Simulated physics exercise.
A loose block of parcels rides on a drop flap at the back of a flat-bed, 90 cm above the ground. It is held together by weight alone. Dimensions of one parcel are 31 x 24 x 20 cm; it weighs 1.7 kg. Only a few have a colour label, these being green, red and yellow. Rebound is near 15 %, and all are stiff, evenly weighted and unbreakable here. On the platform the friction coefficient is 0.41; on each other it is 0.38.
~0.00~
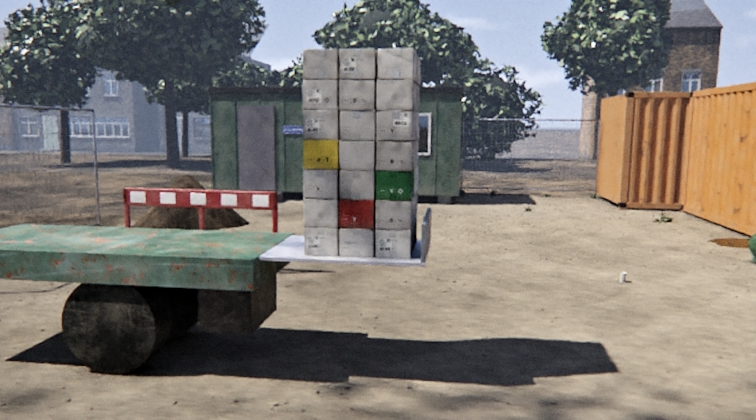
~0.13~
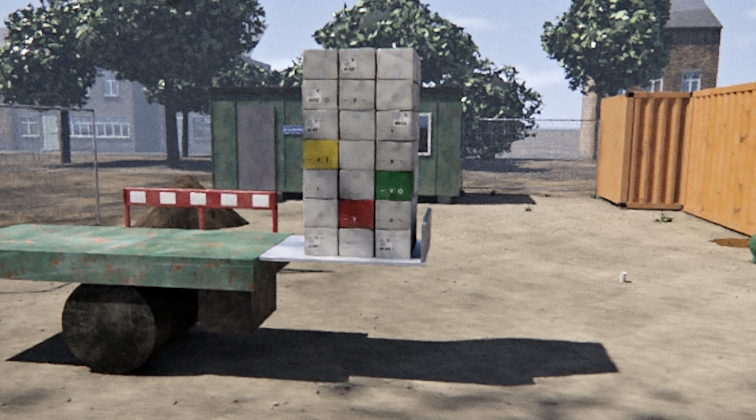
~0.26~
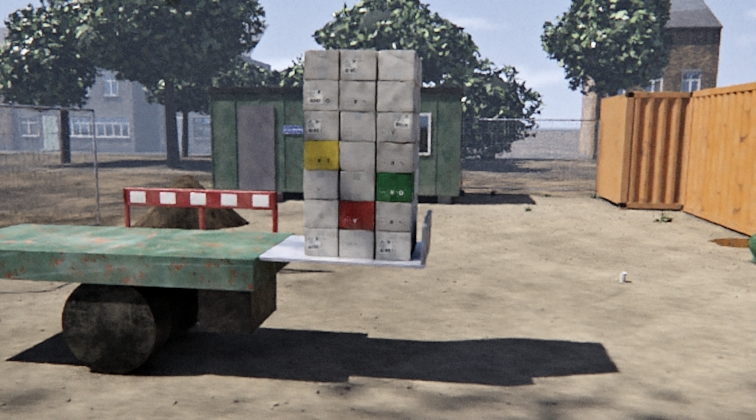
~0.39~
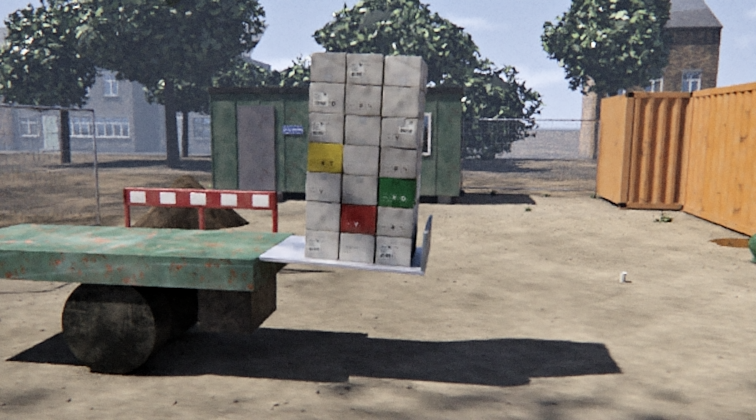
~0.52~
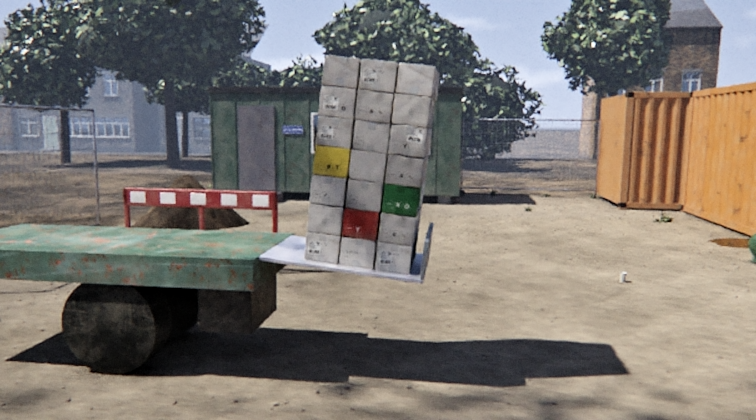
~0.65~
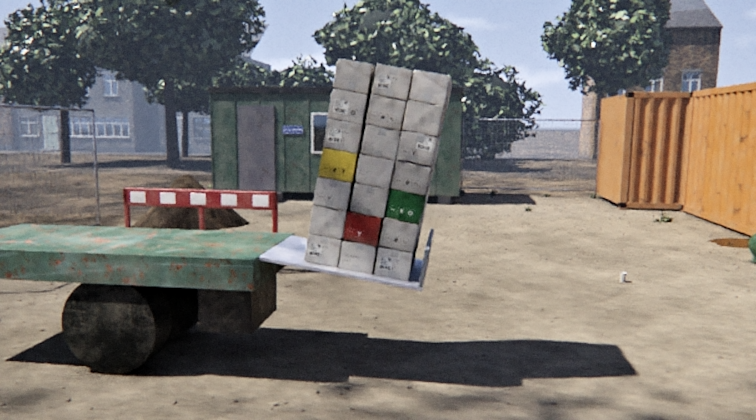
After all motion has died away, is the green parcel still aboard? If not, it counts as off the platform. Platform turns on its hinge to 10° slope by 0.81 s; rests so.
No.
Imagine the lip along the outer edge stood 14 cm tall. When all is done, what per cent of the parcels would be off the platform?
That would be 70 per cent.
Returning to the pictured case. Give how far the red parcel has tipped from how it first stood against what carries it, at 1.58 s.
At that moment, roughly 5 degrees.
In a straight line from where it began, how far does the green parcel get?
Net straight-line distance: Approx. 150 cm.
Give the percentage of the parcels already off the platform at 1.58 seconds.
By that time it is 55 percent.
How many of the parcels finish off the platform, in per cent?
I'd put it at roughly 55 per cent of them.
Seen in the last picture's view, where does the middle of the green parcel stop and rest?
Near (497, 366).
Around 1.08 s, slope 10°; 10 of the 51 parcels off the platform; green parcel tipped 20°; yellow parcel tipped 16°.
Around 1.58 s, slope 10°; 29 of the 51 parcels off the platform; green parcel tipped 60°, 66 cm lower; yellow parcel tipped 21°.
Finally (2.9 s), slope 10°; 29 of the 51 parcels off the platform; green parcel on its side; yellow parcel tipped 36°; red parcel displaced 23 mm. Seen by the last camera, middles, green parcel near (497, 366), yellow parcel near (370, 179).
